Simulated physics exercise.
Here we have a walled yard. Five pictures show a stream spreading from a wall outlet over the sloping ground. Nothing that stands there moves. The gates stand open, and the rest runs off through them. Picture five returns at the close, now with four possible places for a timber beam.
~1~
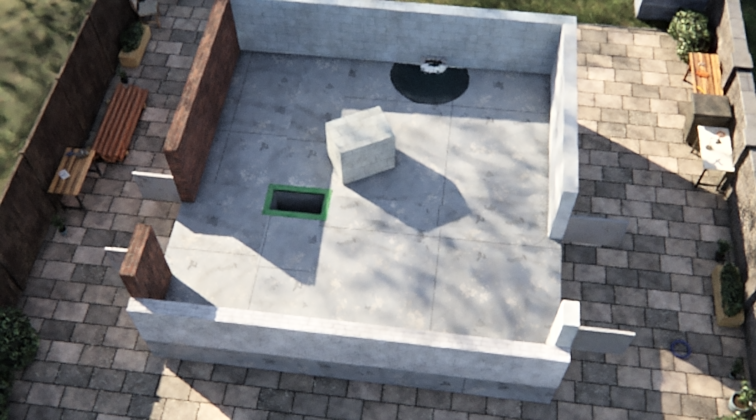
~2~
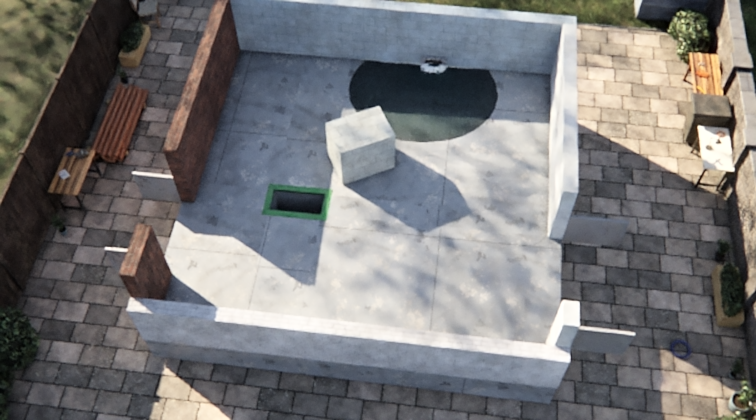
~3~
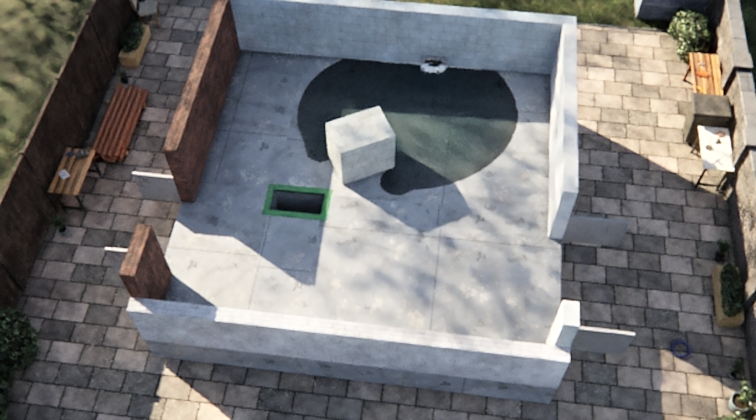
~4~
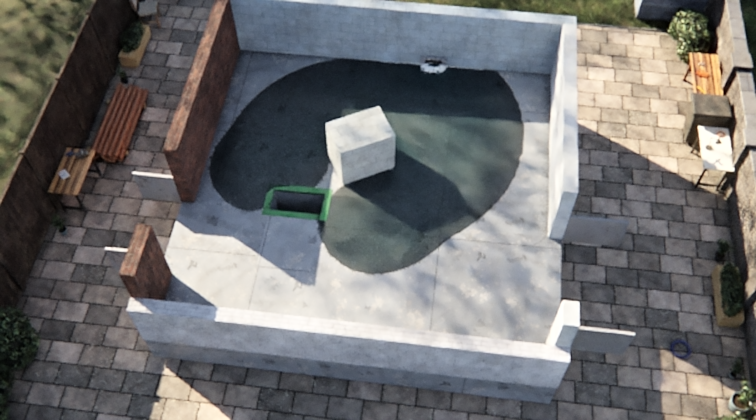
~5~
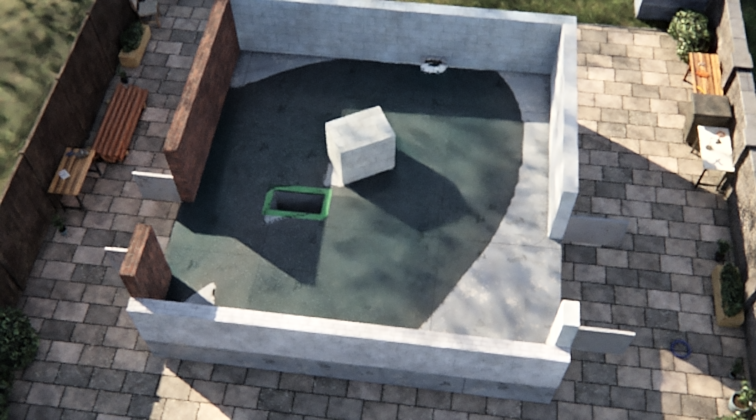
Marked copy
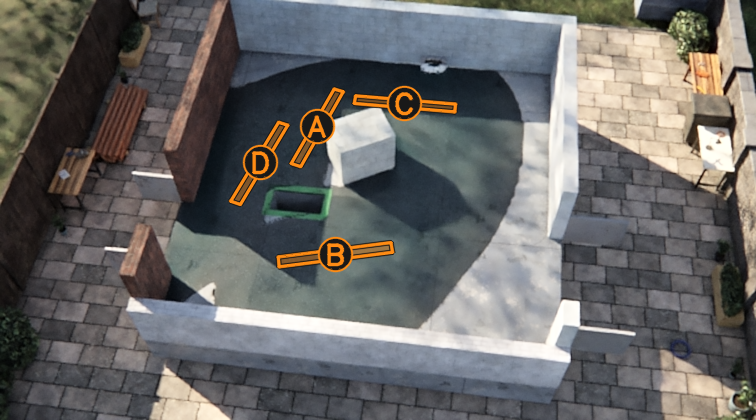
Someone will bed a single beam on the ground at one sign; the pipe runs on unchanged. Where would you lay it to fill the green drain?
Position A.
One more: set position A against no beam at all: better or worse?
Better.
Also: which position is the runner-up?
The answer is D.
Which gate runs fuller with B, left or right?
The left gate.
On the marked copy, A from (295, 165) to (338, 90); B from (278, 261) to (391, 247); C from (354, 99) to (455, 107); D from (235, 202) to (283, 123).
For position A, about 33 % of the stream runs into the green drain, about 67 % out by the gates.
For position B, about 11 % of the stream runs into the green drain, about 88 % out by the gates.
For position C, about 9 % of the stream runs into the green drain, about 90 % out by the gates.
For position D, about 19 % of the stream runs into the green drain, about 81 % out by the gates.
